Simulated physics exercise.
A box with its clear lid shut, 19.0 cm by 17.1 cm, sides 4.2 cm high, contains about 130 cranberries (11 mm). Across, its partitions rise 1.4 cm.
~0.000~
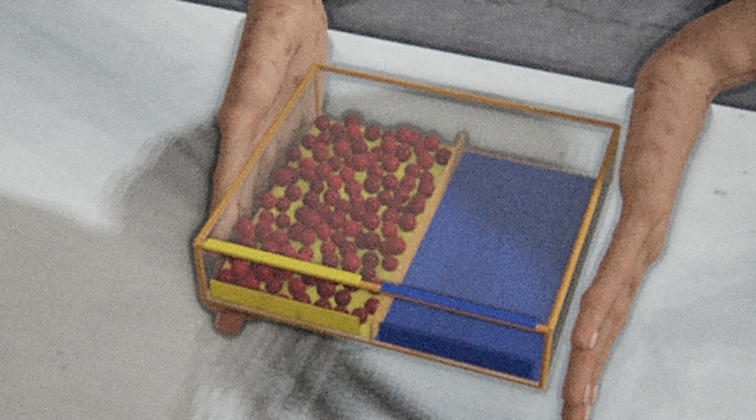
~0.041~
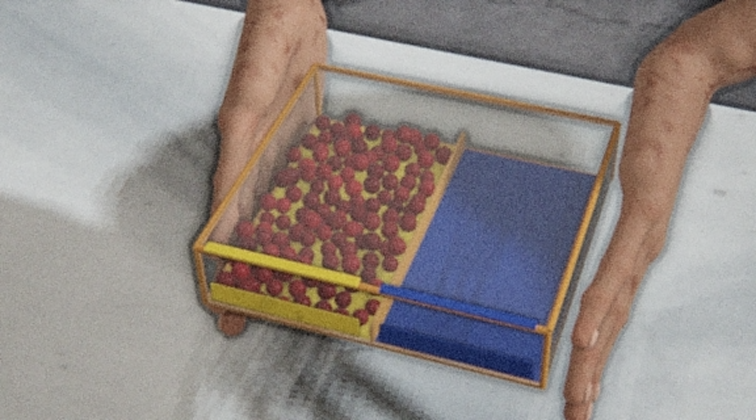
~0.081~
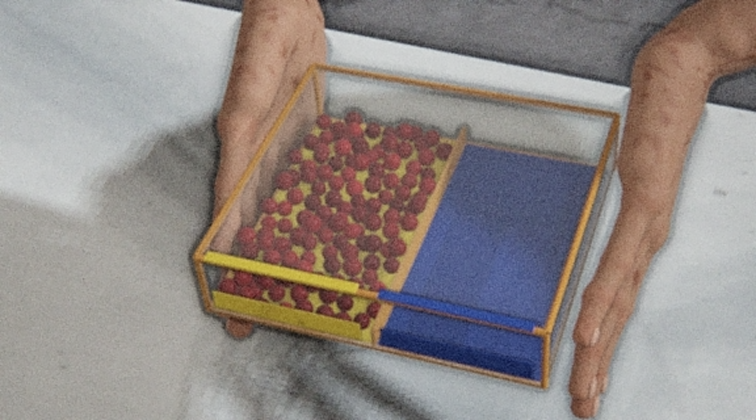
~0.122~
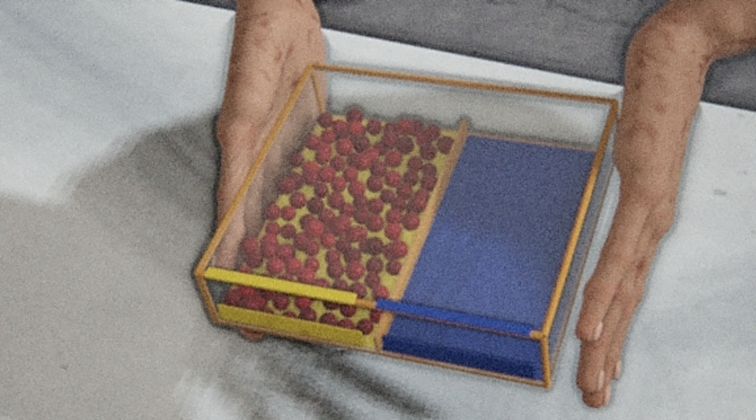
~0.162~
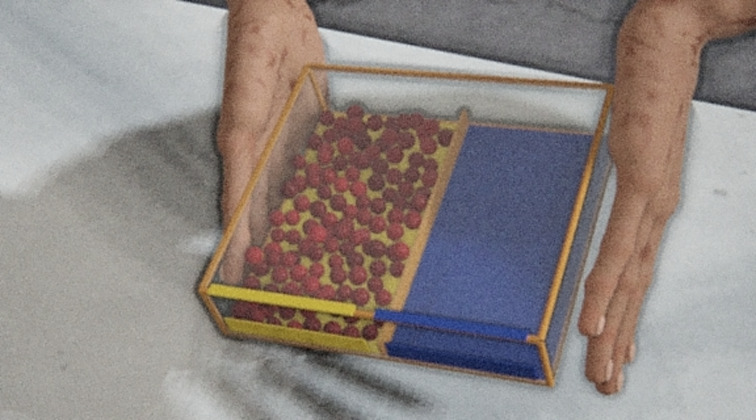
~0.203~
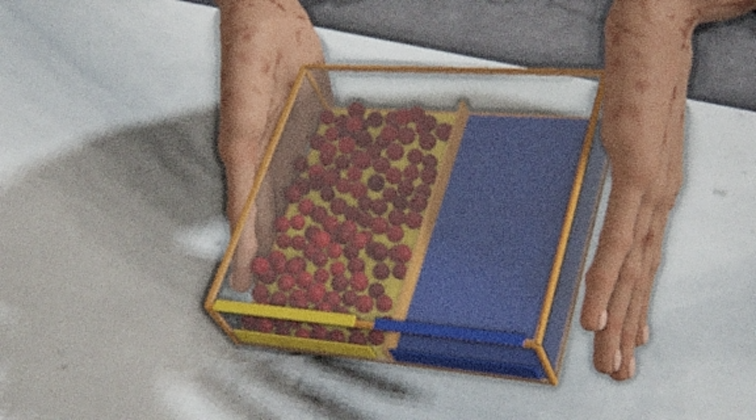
In the video, two hands flank a clear lidded box with cranberries covering its yellow section beside an empty blue one, and the box gradually tilts toward the front left while the berries stay on the yellow side.
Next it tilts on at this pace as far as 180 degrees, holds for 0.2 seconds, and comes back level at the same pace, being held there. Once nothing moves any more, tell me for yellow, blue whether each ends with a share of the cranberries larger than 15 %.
Larger than 15 % - yellow: Yes, larger; blue: No, not larger.
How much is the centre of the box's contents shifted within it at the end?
Displacement: Some 4.0 cm.
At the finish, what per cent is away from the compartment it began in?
Share displaced from original compartment: Approx. 0 %.
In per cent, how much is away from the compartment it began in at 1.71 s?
Close to 0 in a hundred.
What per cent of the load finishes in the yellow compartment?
100 percent, roughly.
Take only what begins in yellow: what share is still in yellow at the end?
I'd say around 100 per cent.
Then, at 1.03 s, tilt 148 degrees; yellow 100 %; middle of all pieces near (469, 201).
After 1.71 s, tilt 157 degrees; yellow 100 %; middle of all pieces near (476, 188).
Then, at 2.34 s, tilt 61 degrees; yellow 100 %; middle of all pieces near (339, 290).
After 2.95 s, tilt 0 degrees; yellow 100 %; middle of all pieces near (281, 239).
In the end, at 4.0 s, yellow 100 %, blue 0 %.
